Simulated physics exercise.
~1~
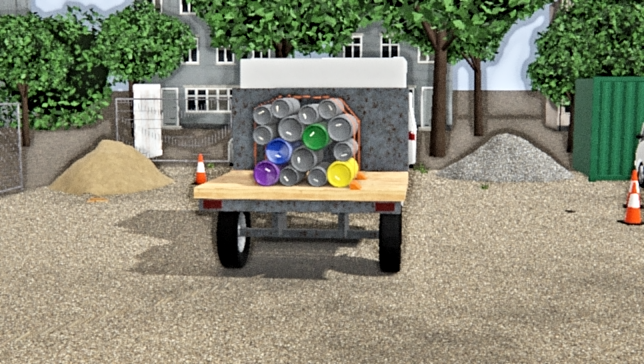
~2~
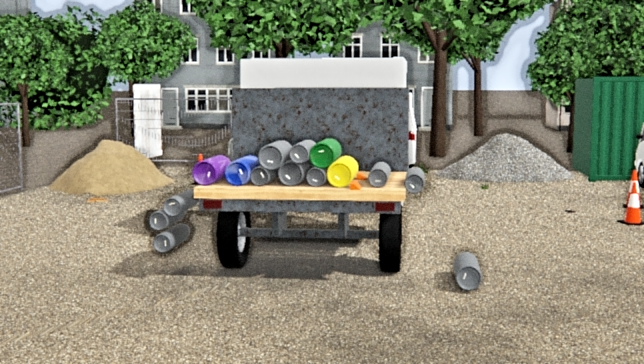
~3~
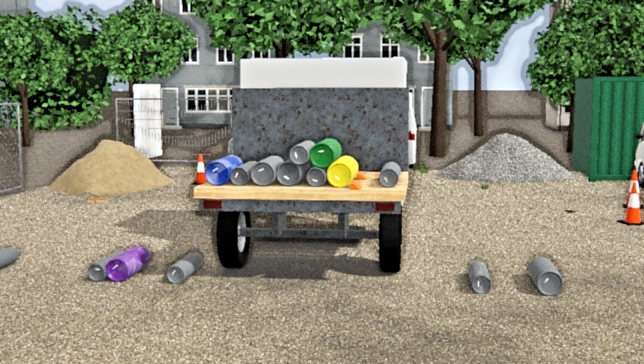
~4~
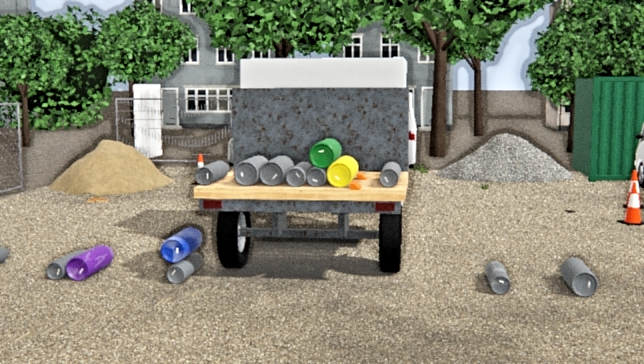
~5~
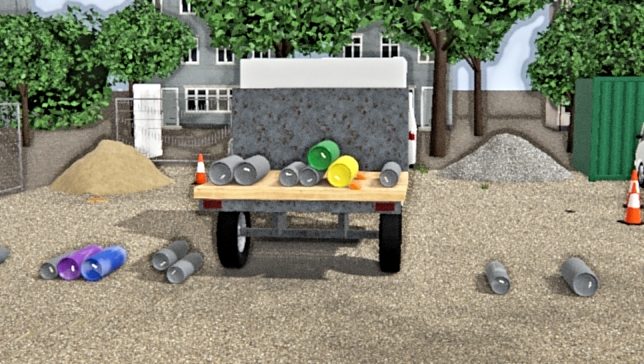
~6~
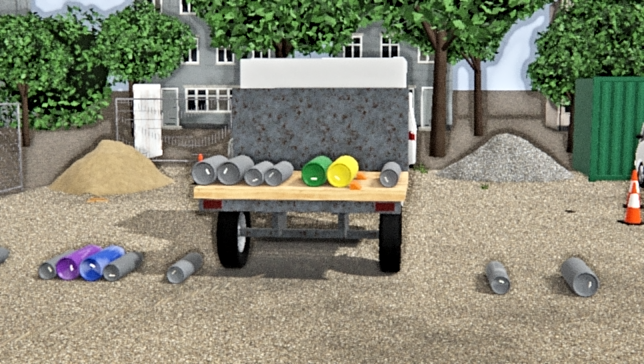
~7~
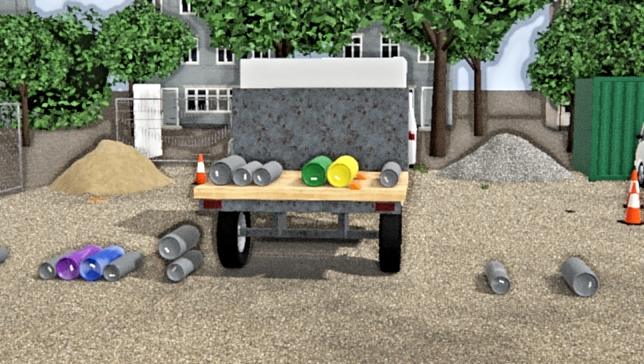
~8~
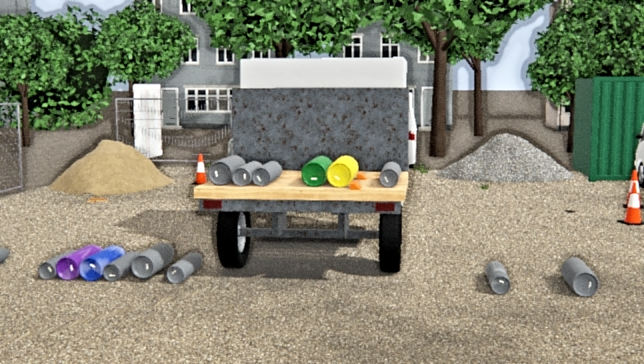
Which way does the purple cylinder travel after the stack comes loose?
It moves to the left, going over that side of the deck and ending up on the gravel.
In a gravel yard with trees and a sand heap behind, a flatbed vehicle seen from its tail end carries a strapped stack of mostly grey cylinders. The straps come away and the stack collapses, sending grey cylinders off both sides while the purple one rolls to the left edge. Purple drops to the gravel on the left, and blue follows it over the same side. More grey ones fall there as green settles down onto the deck beside yellow. Finally, green, yellow and four grey cylinders remain aboard, while purple and blue lie among grey ones on the left.
